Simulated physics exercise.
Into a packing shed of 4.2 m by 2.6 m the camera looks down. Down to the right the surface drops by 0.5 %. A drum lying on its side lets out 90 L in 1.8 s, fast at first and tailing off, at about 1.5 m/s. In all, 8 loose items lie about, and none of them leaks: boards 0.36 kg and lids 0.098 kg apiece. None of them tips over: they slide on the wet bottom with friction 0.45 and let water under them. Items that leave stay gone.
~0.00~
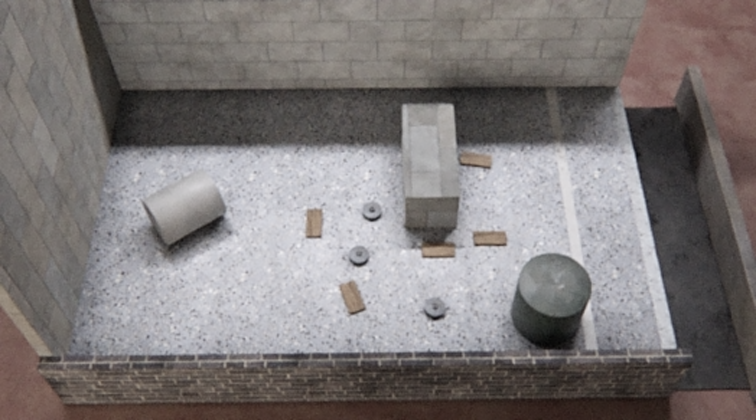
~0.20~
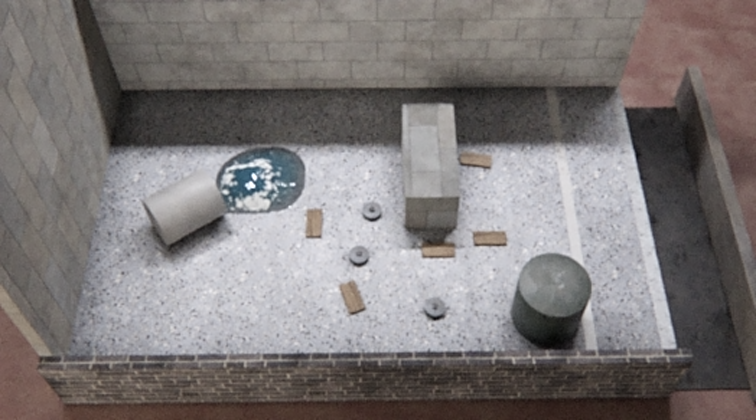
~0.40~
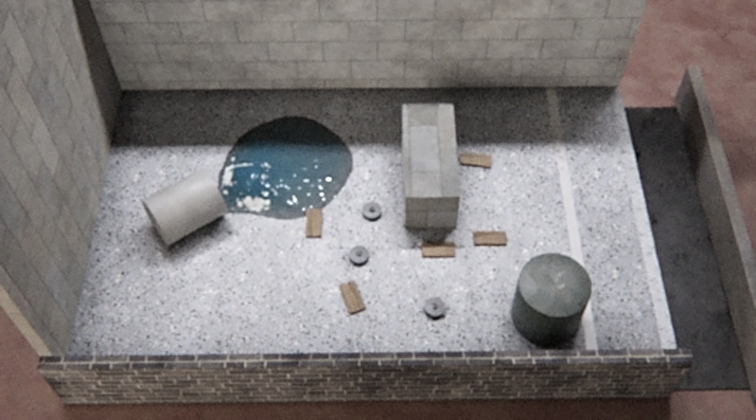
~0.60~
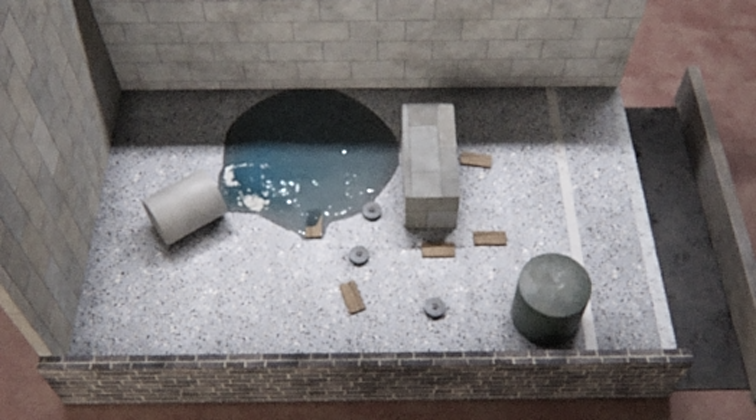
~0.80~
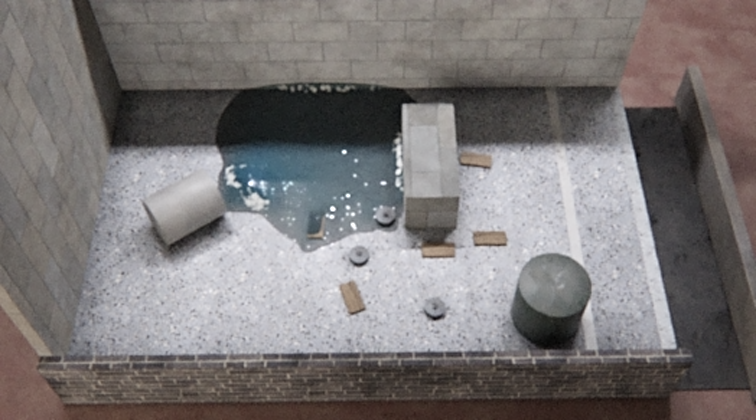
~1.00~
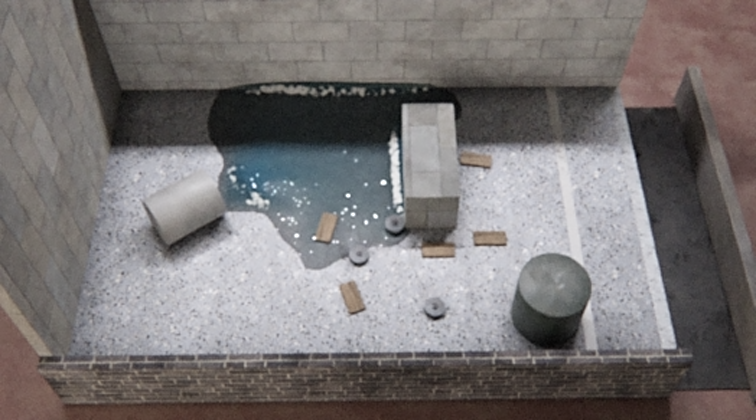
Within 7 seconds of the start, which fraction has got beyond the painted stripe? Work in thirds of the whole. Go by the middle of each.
My guess is the lowest band.
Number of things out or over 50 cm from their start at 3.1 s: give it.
At that moment it comes to 3.
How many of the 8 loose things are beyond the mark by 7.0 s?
It comes to 1 of them.
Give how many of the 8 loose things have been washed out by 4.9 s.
Tally: 0.
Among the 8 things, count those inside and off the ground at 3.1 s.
The number is 4.
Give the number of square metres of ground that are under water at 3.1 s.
Around 5.5 m2 of it.
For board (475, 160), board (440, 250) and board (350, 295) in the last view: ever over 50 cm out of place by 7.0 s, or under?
In that order: Less, less, short of it.
After 1.4 s 0 of 8 are over the mark; 2 afloat.
After 3.1 s 0 of 8 are over the mark; 4 afloat.
After 4.9 s 0 of 8 are over the mark; 4 afloat.
After 7.0 s 1 of 8 are over the mark; 2 afloat.
